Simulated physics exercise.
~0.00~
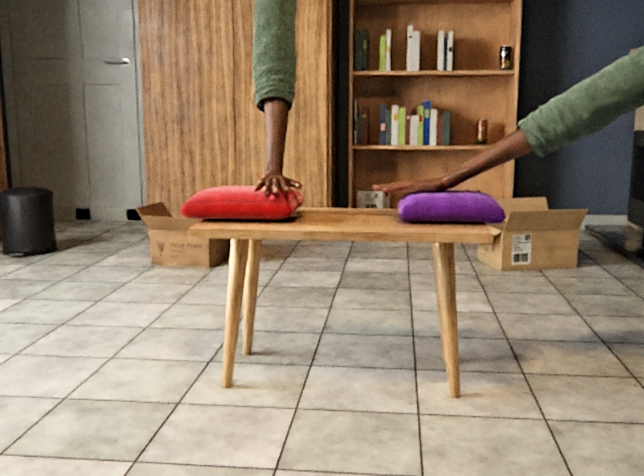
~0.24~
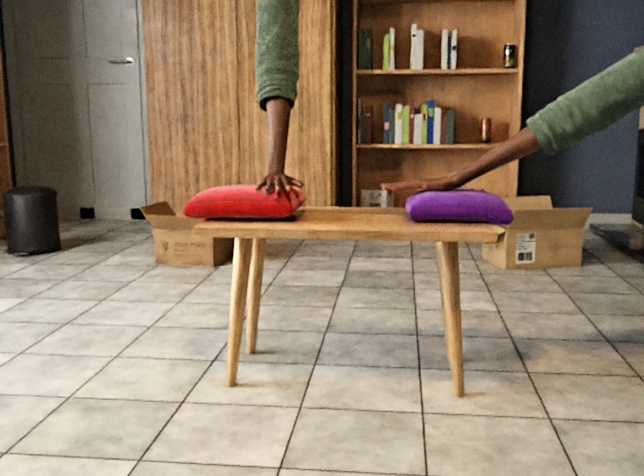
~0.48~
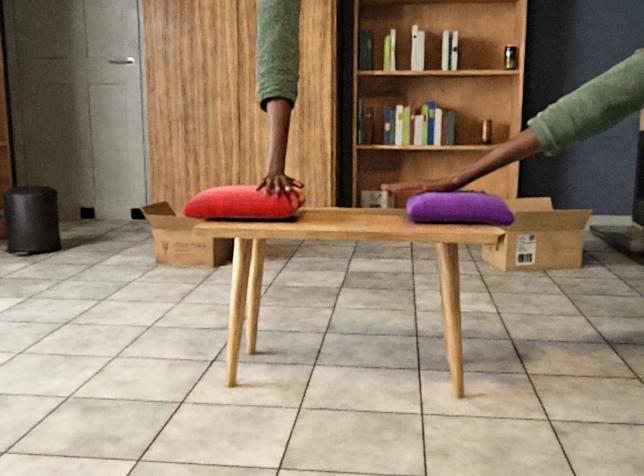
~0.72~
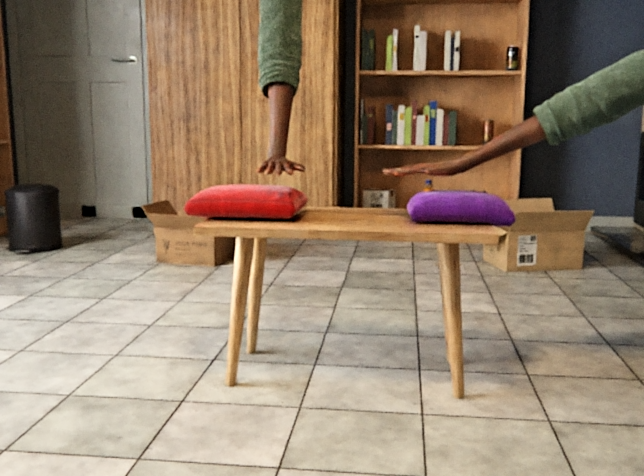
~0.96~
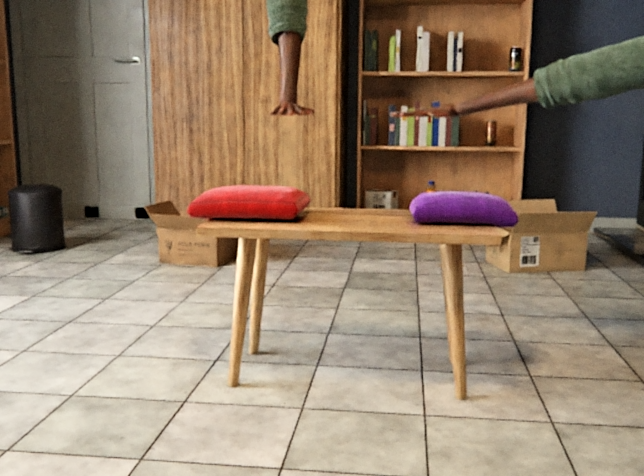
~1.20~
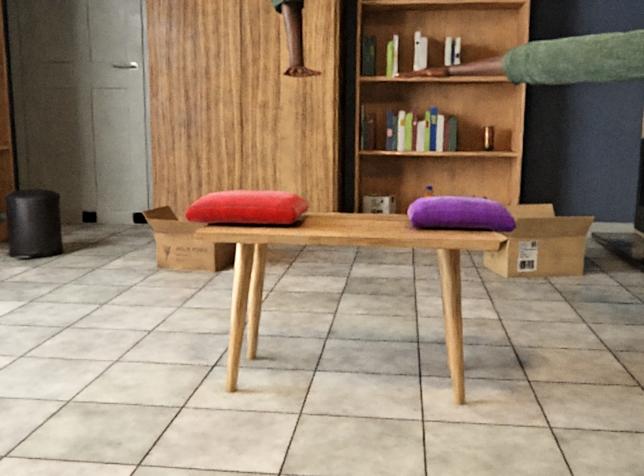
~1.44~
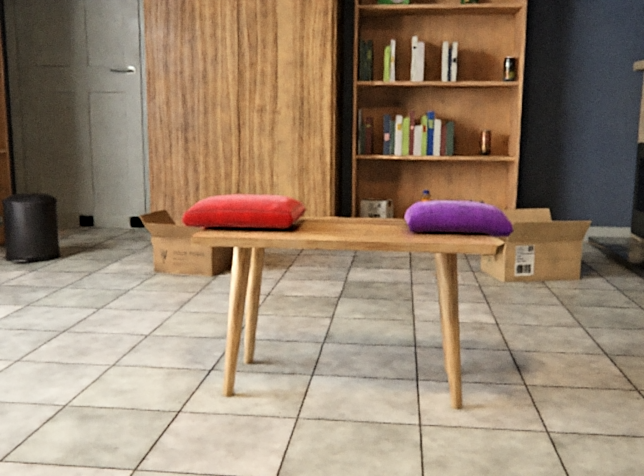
The clip opens on a low wooden table in a tiled room, with a red soft bag at the left end and a purple sack at the right. Two hands in green sleeves rest on them, one reaching down from above and the other in from the right. For a moment the hands stay put while the view sways slightly. Then both hands lift off and rise higher, drawing away until they are out of sight. The red bag and the purple sack are left lying still on top of the table, apart from each other.
